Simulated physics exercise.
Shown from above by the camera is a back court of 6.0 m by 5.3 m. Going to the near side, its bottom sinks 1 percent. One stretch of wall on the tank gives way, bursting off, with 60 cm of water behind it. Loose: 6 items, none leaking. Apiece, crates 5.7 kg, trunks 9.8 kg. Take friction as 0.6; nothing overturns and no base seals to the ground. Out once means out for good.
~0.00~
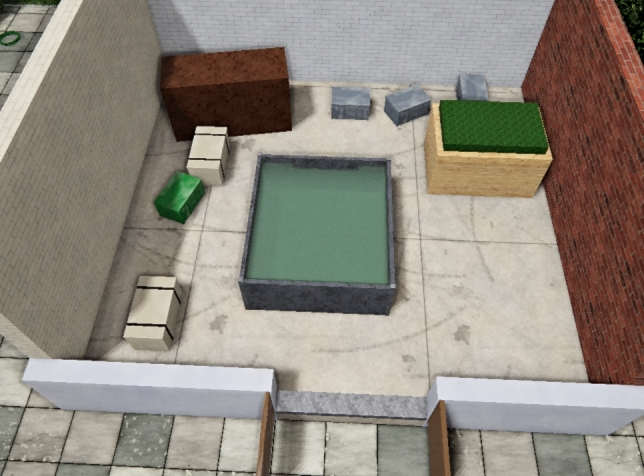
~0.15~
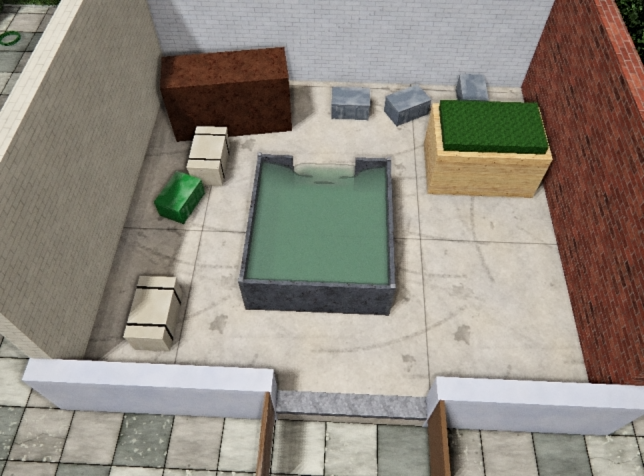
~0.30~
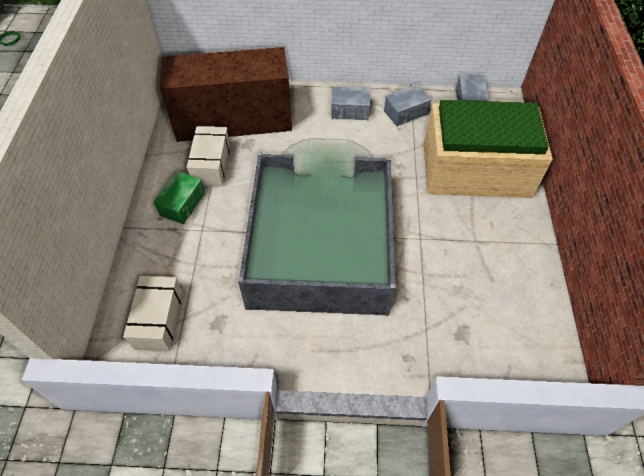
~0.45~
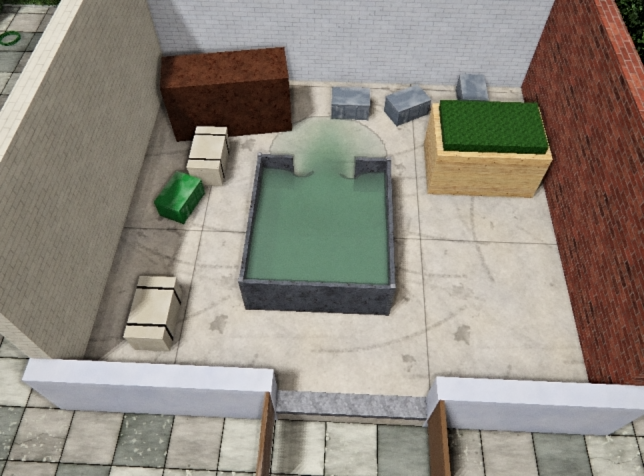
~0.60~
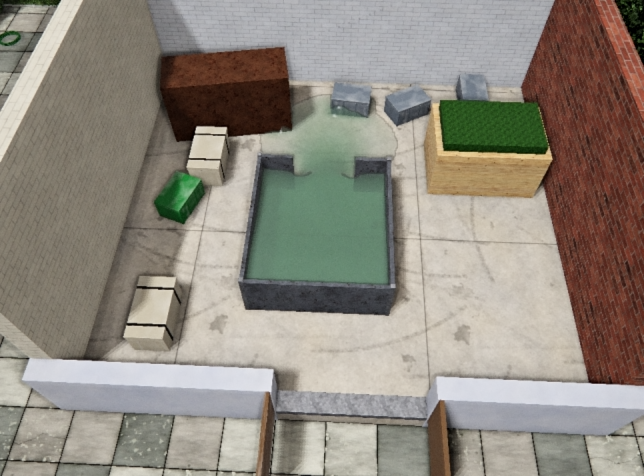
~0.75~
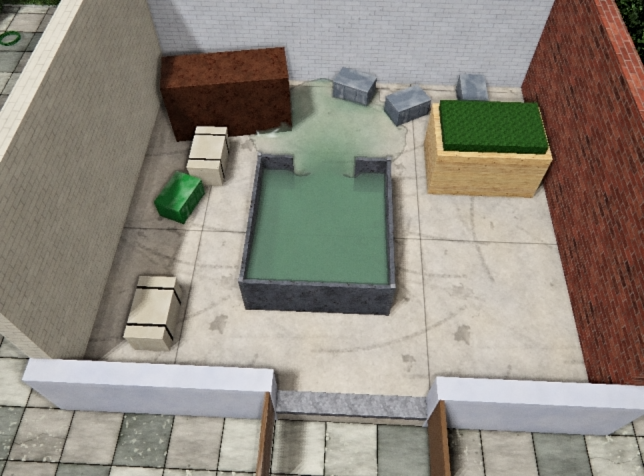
At the start, a dark tank full of greenish water stands in a walled court among crates and blocks. A gap opens in its far wall, and water spills out, spreading across the paving toward the back wall. It reaches a gray block there, which shifts slightly, while the green crate stays still.
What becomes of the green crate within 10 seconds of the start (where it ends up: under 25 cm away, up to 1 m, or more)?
It is swept a long way.
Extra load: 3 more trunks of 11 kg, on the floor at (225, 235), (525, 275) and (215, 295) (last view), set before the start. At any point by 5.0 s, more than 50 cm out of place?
First inside the limit, then inside the limit, then inside the limit.
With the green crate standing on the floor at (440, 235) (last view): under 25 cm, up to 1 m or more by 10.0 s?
Short answer: It drifts a great distance.
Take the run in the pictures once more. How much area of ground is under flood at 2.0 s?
Close to 13 m2, I'd say.
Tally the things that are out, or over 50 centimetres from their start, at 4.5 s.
It comes to 5.
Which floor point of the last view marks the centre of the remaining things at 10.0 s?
Mean position: Approximately (363, 235).
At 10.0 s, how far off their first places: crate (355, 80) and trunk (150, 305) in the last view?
Lab note - net shifts in turn: 100 cm; 150 cm.
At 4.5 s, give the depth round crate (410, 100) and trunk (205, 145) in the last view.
Depth approx. 18 cm / 5 cm.
After 2.0 s the green crate is near (177, 191), 0.0 m from its start, aground; 0 of 6 are out; 2 afloat.
After 4.5 s the green crate is near (188, 244), 0.9 m from its start, aground; 0 of 6 are out; 4 afloat.
After 7.0 s the green crate is near (259, 342), 2.6 m from its start, aground; 0 of 6 are out; 5 afloat.
After 10.0 s the green crate is near (383, 334), 3.4 m from its start, afloat; 0 of 6 are out; 6 afloat.
